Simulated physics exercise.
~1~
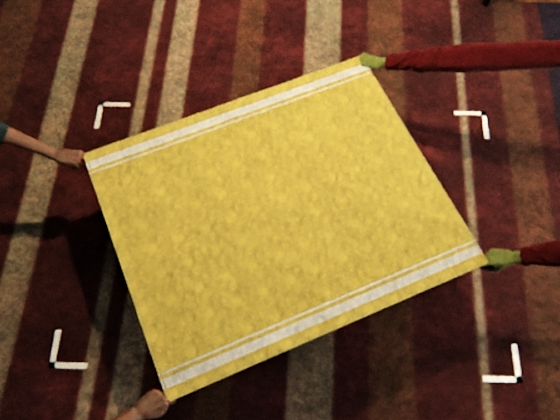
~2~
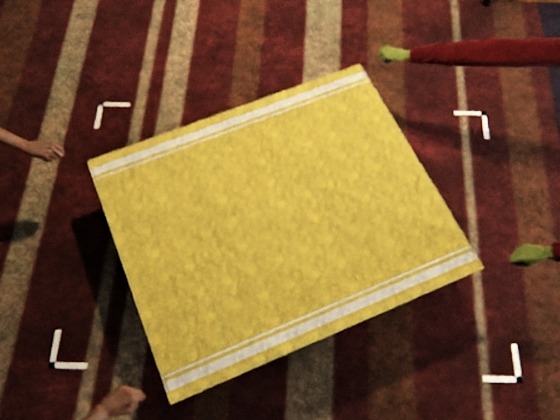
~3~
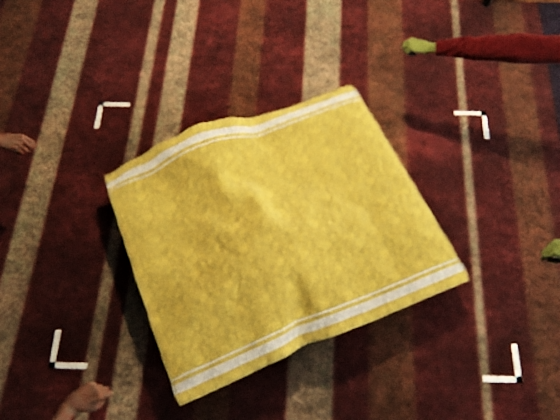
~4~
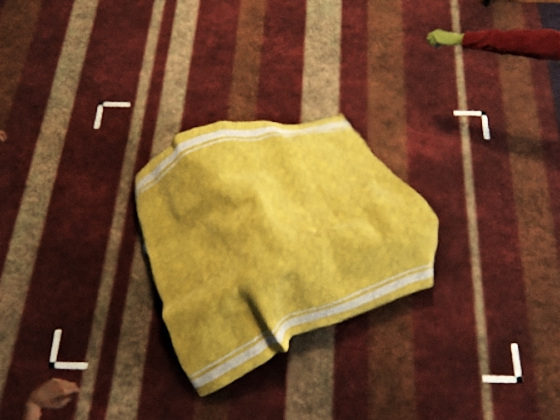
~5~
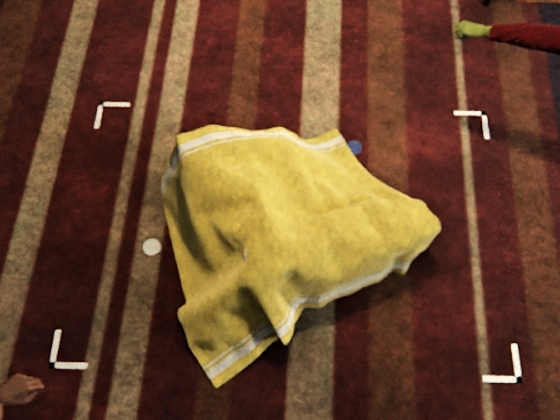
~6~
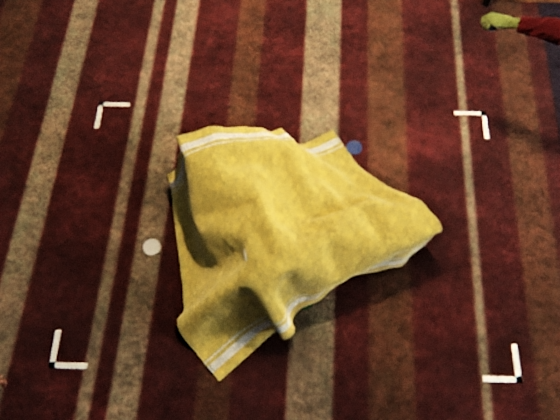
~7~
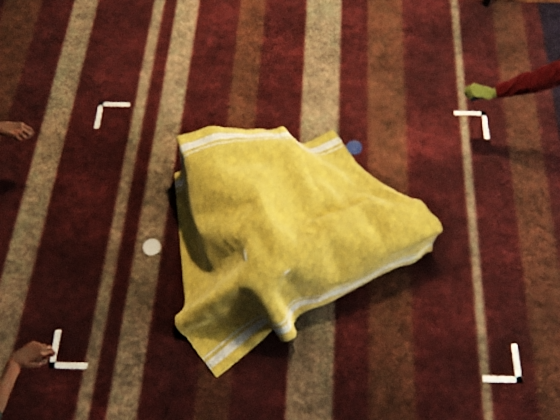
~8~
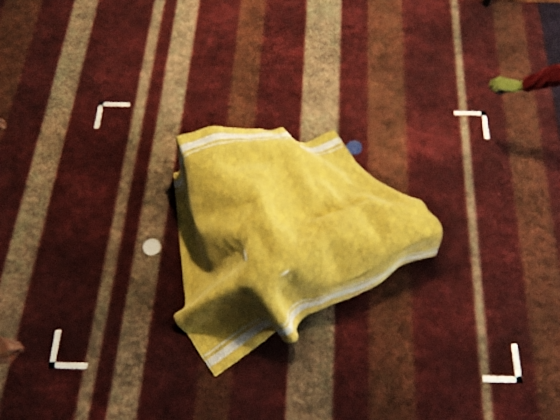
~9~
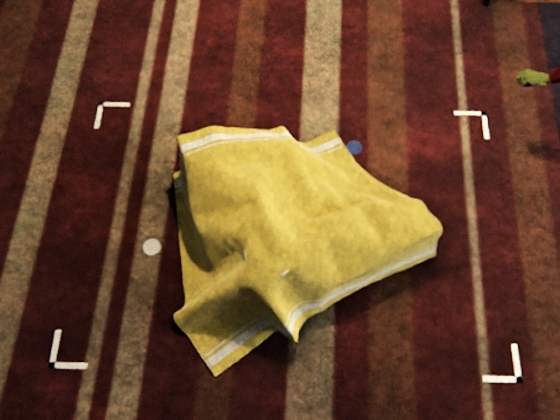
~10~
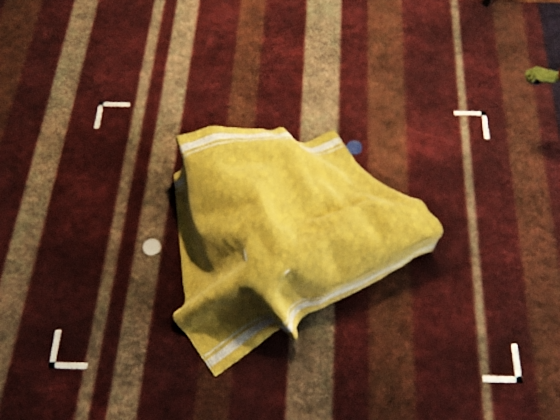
Yellow blanket with white stripes, released by several hands, dropping onto a striped carpet and crumpling, leaving white and blue discs uncovered.
